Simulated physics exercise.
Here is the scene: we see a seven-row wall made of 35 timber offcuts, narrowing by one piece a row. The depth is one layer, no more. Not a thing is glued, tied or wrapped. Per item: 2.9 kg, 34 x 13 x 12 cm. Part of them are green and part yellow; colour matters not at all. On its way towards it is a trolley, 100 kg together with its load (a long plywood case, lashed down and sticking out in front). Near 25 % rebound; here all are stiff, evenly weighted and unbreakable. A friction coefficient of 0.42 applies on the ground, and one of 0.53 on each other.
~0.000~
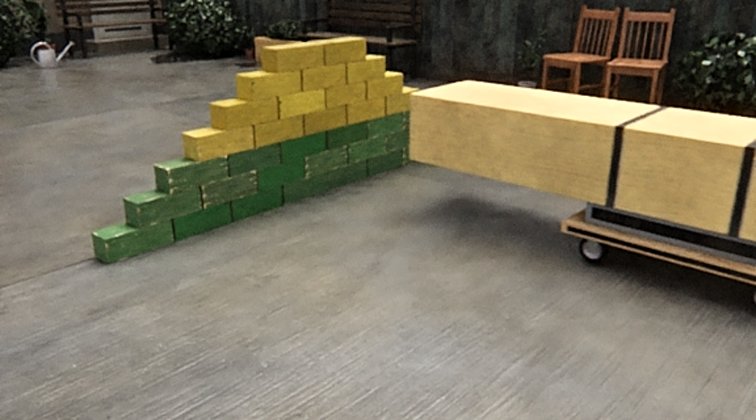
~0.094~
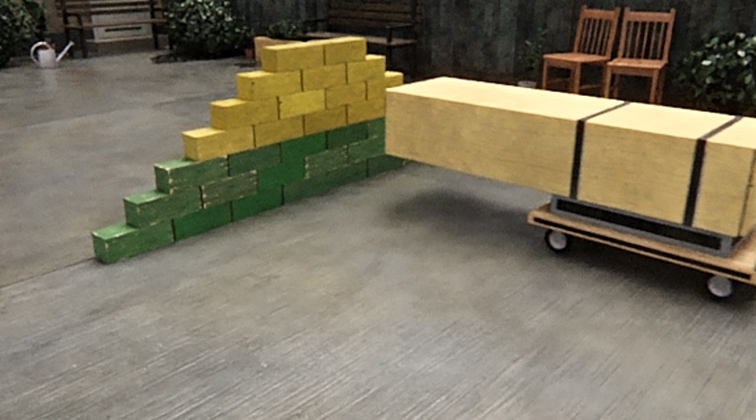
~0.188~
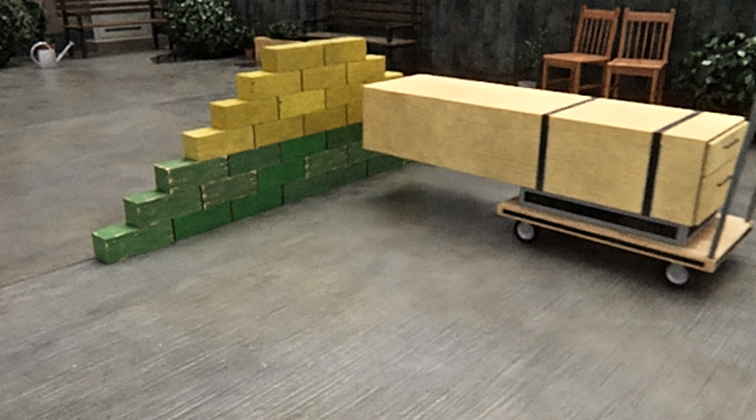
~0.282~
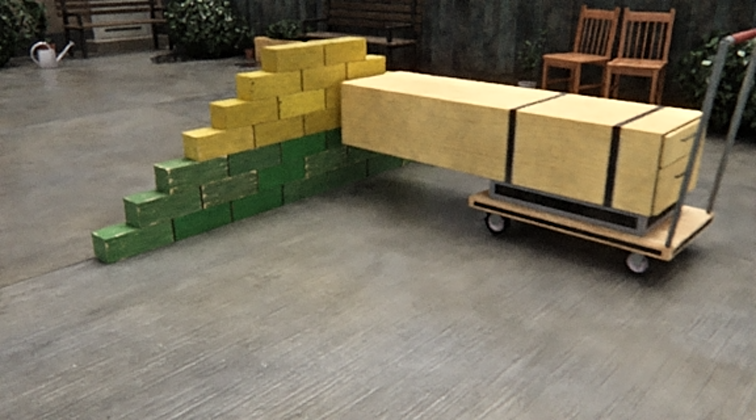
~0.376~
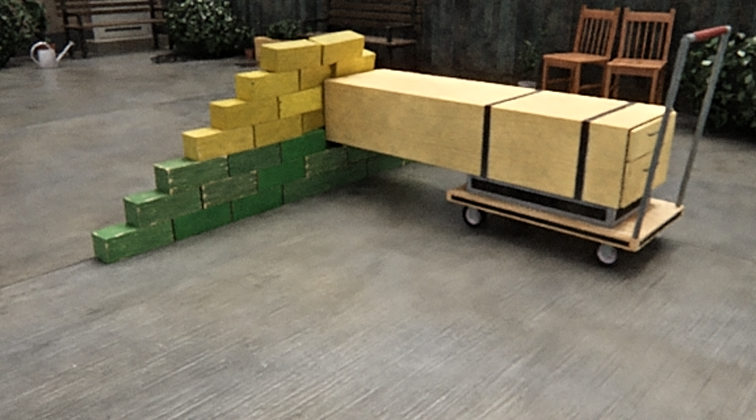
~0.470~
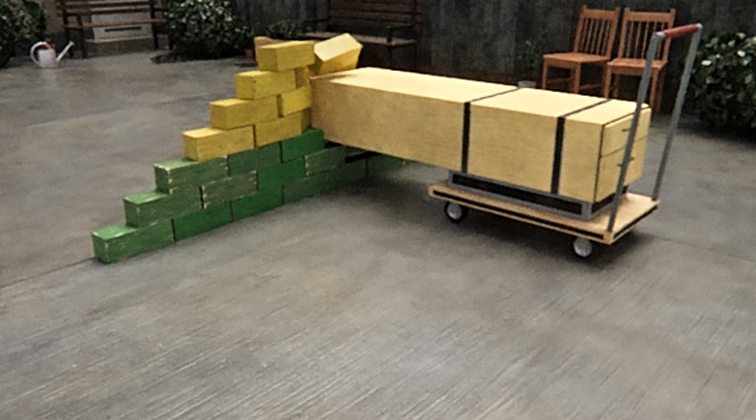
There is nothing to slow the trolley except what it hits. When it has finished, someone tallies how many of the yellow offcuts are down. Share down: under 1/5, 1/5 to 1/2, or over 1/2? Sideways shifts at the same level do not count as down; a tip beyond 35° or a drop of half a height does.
Over 1/2.
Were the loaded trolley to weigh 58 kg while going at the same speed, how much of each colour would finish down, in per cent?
In that case green comes to 10 and yellow to 80 percent.
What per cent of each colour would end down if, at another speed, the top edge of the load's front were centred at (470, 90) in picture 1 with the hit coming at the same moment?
Green 30%, yellow 80%.
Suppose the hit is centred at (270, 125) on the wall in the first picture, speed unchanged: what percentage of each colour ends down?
Then green ends 20 per cent down and yellow 80 per cent.
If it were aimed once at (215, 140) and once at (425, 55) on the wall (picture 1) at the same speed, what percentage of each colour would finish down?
First try then second: Green 20 and 10, yellow 60 and 30 per cent.
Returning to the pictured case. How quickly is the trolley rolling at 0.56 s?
Its speed is around 1.2 m/s.
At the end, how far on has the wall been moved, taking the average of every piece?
On average the pieces end up around 35 cm further on.
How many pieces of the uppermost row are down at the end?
2.
Around 0.56 s, load 31 cm past the wall's line, still rolling; 5 of the 14 yellow offcuts down (7 of 35 in all colours); top yellow offcut tipped 64°, 6 cm lower.
Around 0.78 s, load 56 cm past the wall's line, still rolling; 11 of the 14 yellow offcuts down (13 of 35 in all colours); top yellow offcut on its side.
Around 1.12 s, load 92 cm past the wall's line, still rolling; 13 of the 14 yellow offcuts down (19 of 35 in all colours); top yellow offcut on its side.
Around 1.48 s, load 1.21 m past the wall's line, still rolling; 13 of the 14 yellow offcuts down (19 of 35 in all colours); top yellow offcut on its side.
Finally (3.7 s), load 1.28 m past the wall's line, stopped; 13 of the 14 yellow offcuts down (19 of 35 in all colours); top yellow offcut on its side; top green offcut unmoved. That is 93 per cent. Seen by the last camera, middles, top yellow offcut near (234, 53), top green offcut near (193, 172).
